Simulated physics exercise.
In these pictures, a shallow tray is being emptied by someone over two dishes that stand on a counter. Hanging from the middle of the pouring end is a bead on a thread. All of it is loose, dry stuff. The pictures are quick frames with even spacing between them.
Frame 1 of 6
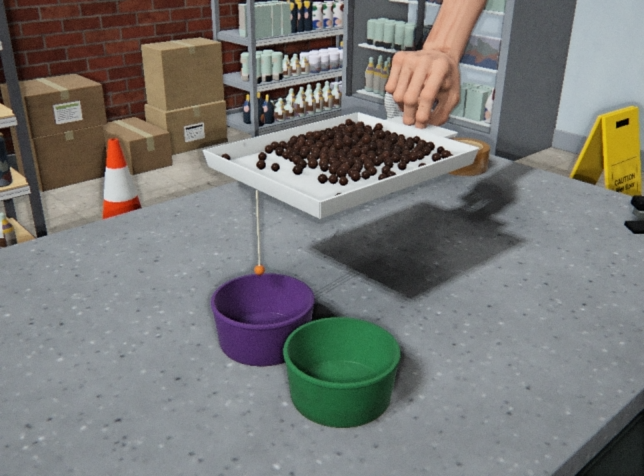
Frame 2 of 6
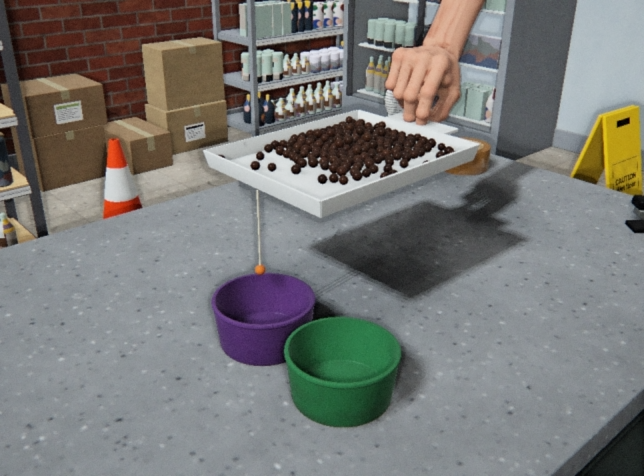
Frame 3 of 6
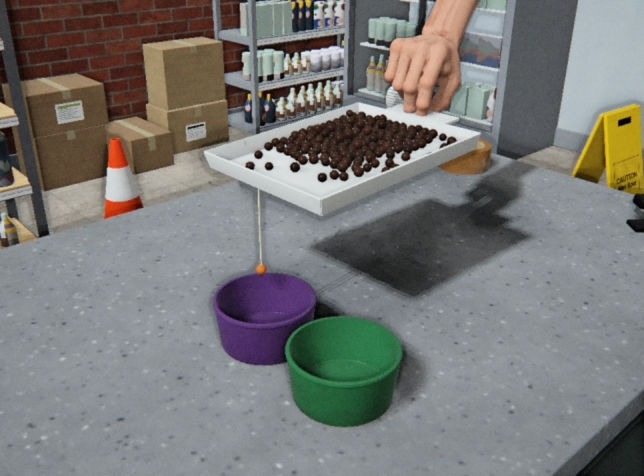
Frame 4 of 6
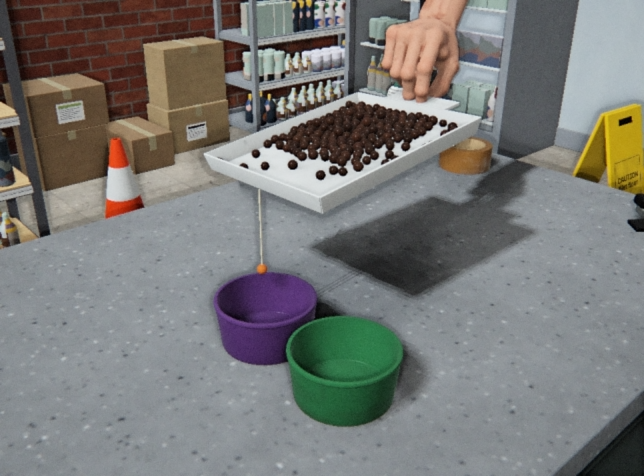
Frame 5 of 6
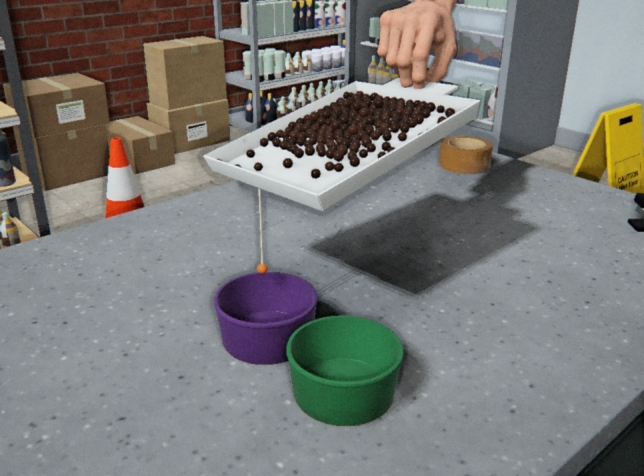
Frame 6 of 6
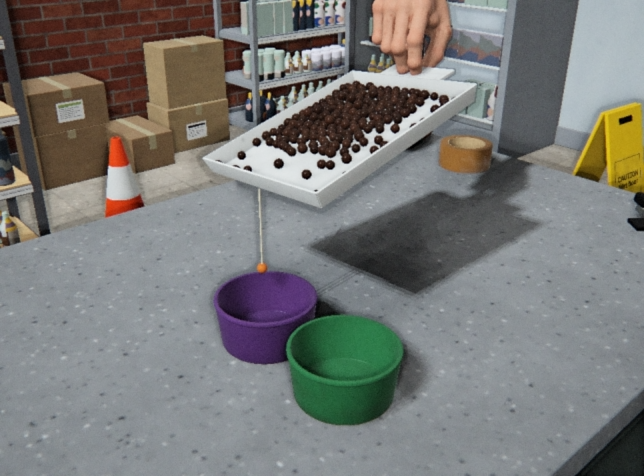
We see a hand holding a white tray of dark chocolate balls above a purple dish and a green dish on a grey counter; the hand gradually raises the far end, and the balls shift slightly across the tray.
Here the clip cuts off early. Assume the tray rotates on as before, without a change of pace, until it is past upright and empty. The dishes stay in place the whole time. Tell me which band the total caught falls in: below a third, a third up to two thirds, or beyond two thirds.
The catch works out at below one third of everything on the tray.
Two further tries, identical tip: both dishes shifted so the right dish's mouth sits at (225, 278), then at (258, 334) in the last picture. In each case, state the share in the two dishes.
Roughly 70 % and 50 %.
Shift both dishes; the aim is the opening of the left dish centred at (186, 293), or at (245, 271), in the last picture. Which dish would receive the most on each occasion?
Outcome A - the left-side one; outcome B - the left-side one.
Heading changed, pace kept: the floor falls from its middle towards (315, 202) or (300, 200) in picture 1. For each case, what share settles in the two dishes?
So it's 70 percent with the first slope and 70 percent with the other.
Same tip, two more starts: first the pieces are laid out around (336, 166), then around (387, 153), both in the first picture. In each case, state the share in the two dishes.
Estimates in order: 10 percent, 10 percent.
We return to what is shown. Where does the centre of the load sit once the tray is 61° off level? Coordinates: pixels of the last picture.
Mark it at roughly (241, 151) in the final frame.
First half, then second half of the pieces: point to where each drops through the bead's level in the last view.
Points: About (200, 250), then about (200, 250).
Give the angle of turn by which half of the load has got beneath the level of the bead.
Near 85 degrees.
Soon, tray tipped steeply; most on the tray; a small part outside both; a small part in the air.
A while on, tray tipped right over; a small part on the tray; a small part in the left dish; most outside both; a small part in the air.
Towards the end, tray tipped past a quarter turn; a small part in the left dish; most outside both.
Finally, tray tipped past a quarter turn; none in the right dish; a small part in the left dish; most outside both.
